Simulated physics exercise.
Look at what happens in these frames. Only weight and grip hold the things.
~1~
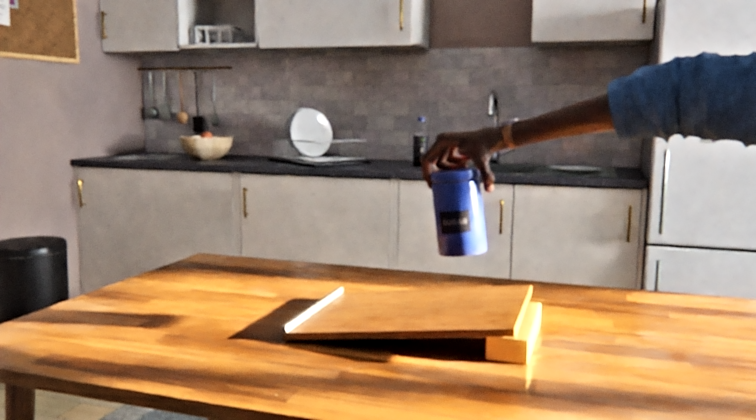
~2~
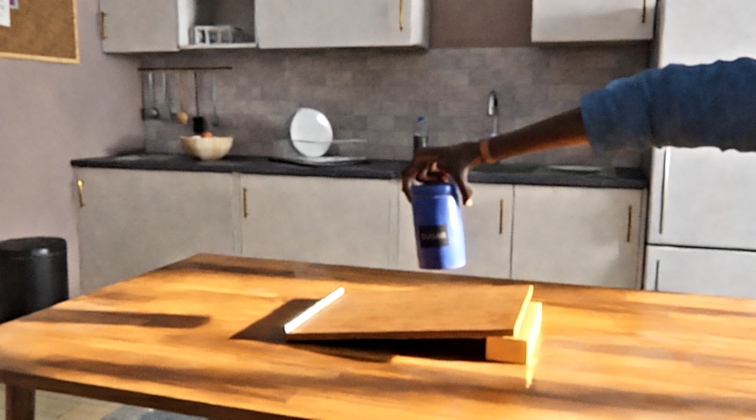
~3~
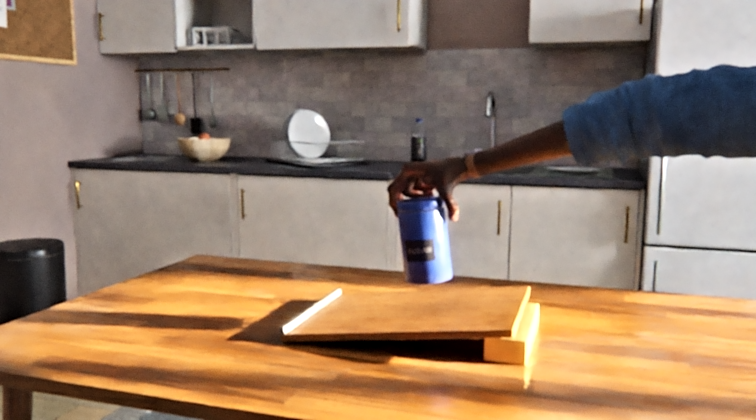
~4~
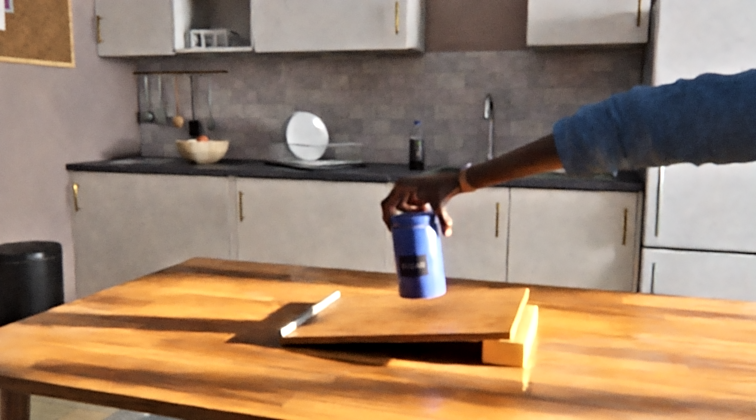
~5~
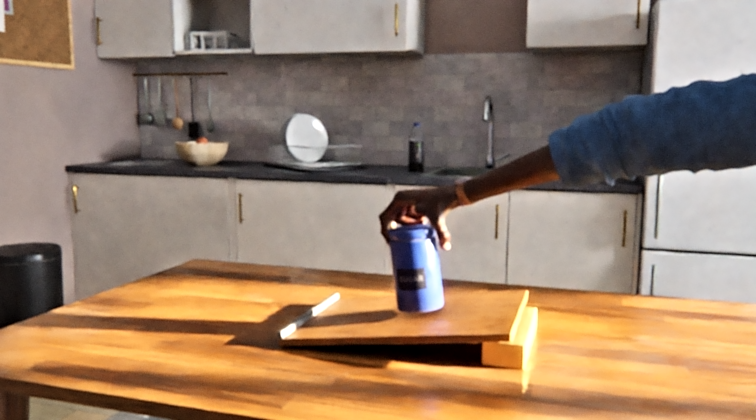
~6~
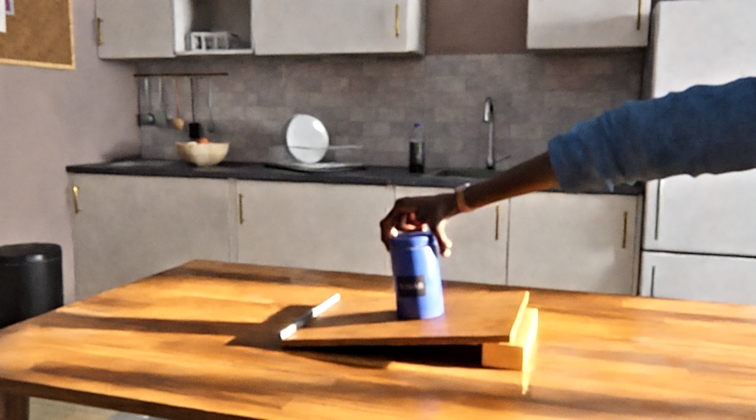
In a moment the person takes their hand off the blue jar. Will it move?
No. Just watch, it won't stir.
Then, 0.30 s after the last picture, nothing has stirred.
Then, 0.70 s after the last picture, blue jar resting near (416, 274).
At rest, it is in place. Seen from the same camera at the end, blue jar near (416, 274). The blue jar keeps its place.
